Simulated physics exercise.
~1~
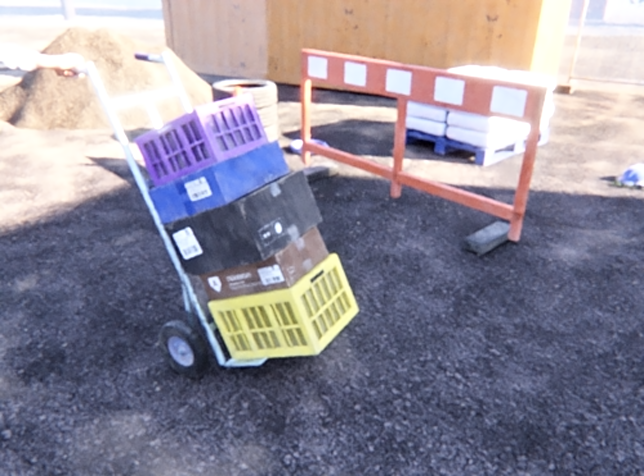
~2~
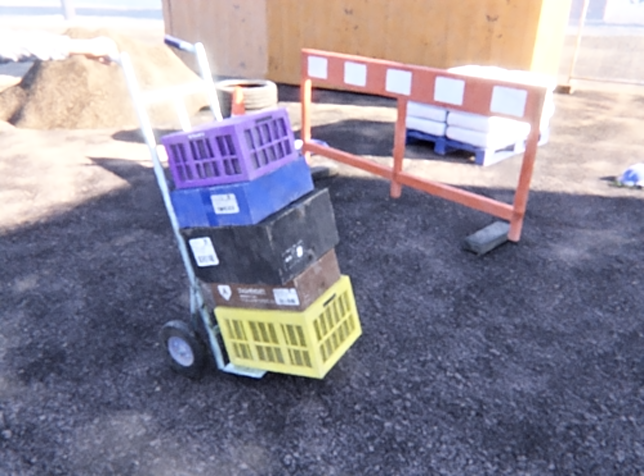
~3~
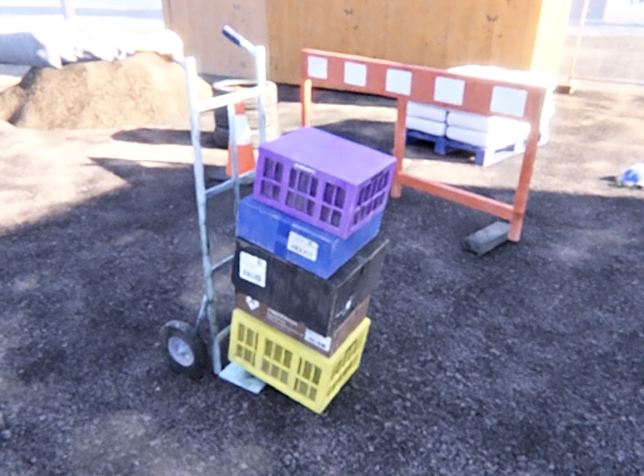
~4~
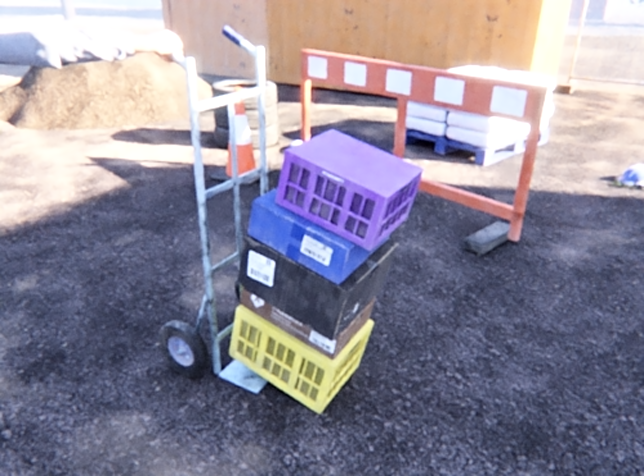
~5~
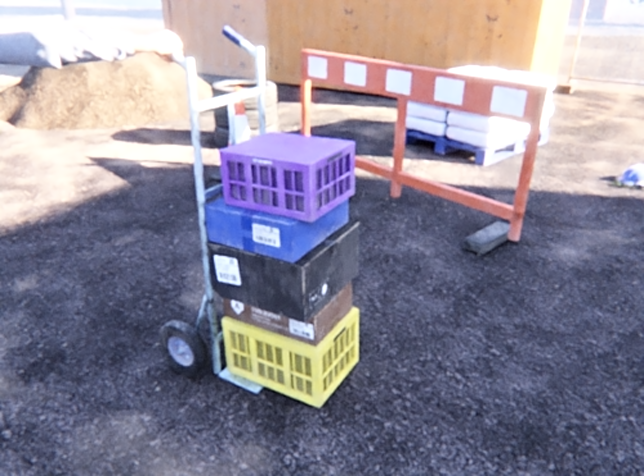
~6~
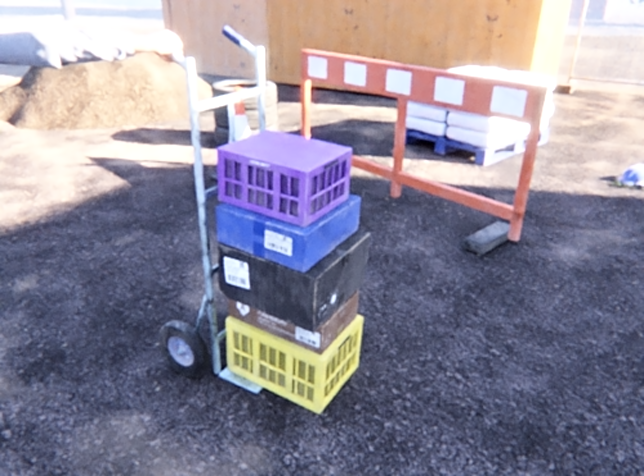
The footage shows a sack truck stacked with a yellow crate, brown, black and blue parcels and a purple crate swinging from a backward lean to upright; the load tips forward to the right, rocks back left, and settles still stacked beside the upright frame.
